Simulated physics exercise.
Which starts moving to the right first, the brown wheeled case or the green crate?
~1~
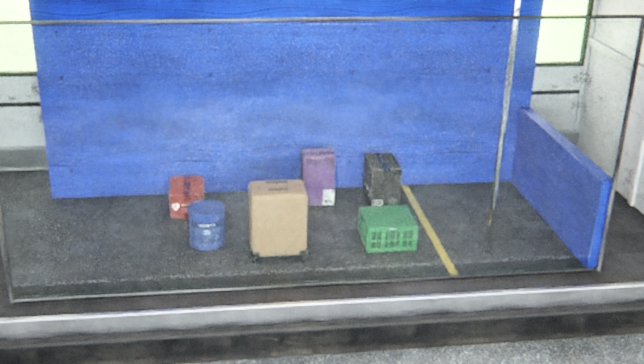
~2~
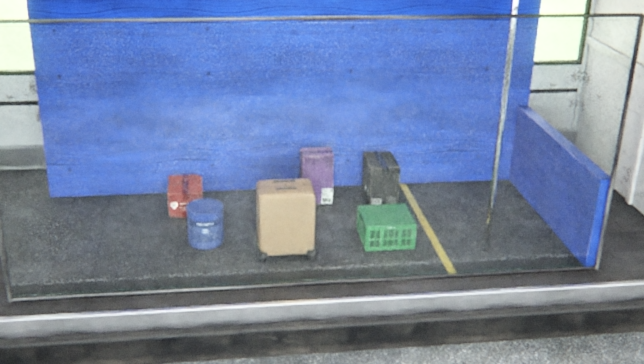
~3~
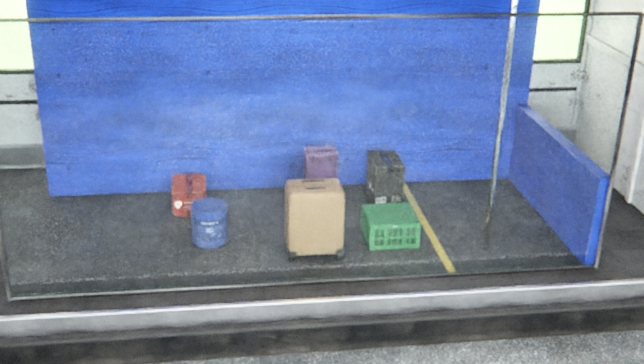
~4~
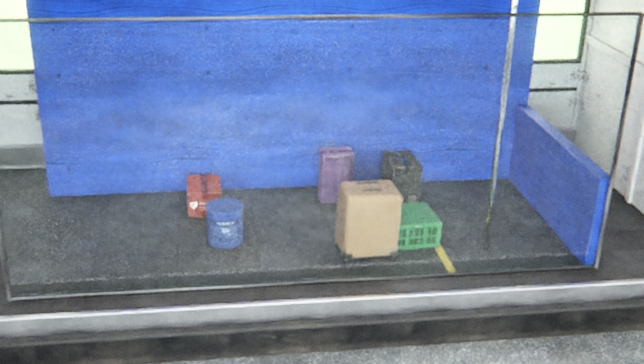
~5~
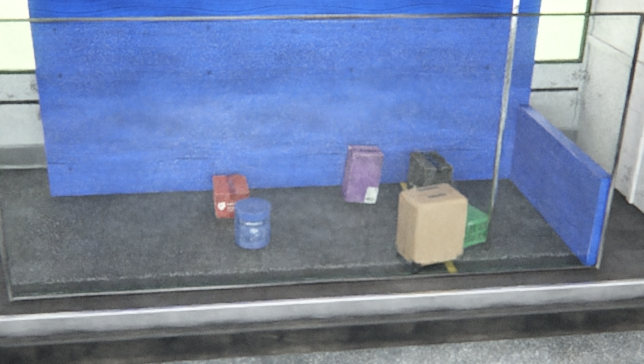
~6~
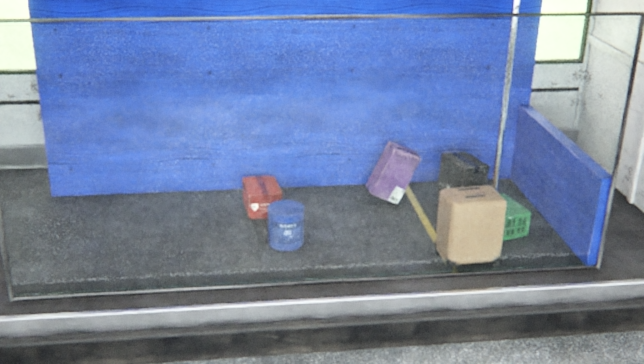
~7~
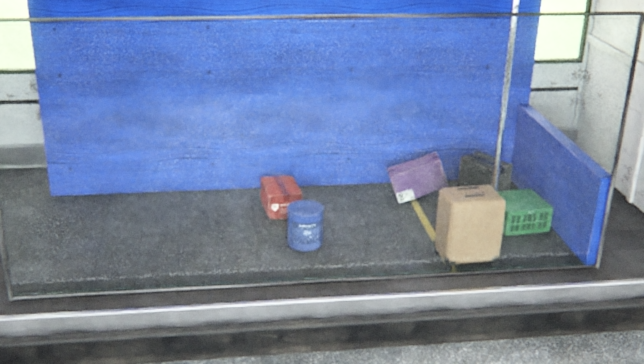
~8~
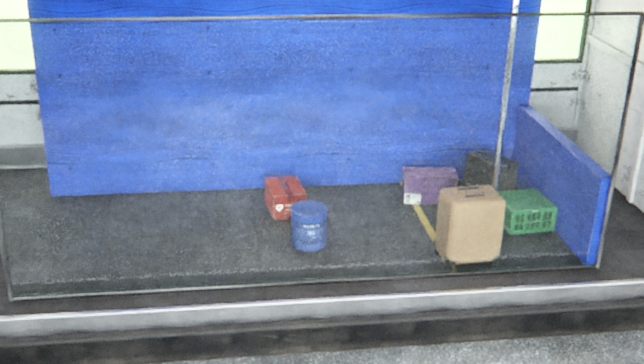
The brown wheeled case starts moving first, rolling right while the green crate is still in its place. The crate begins to slide only later.
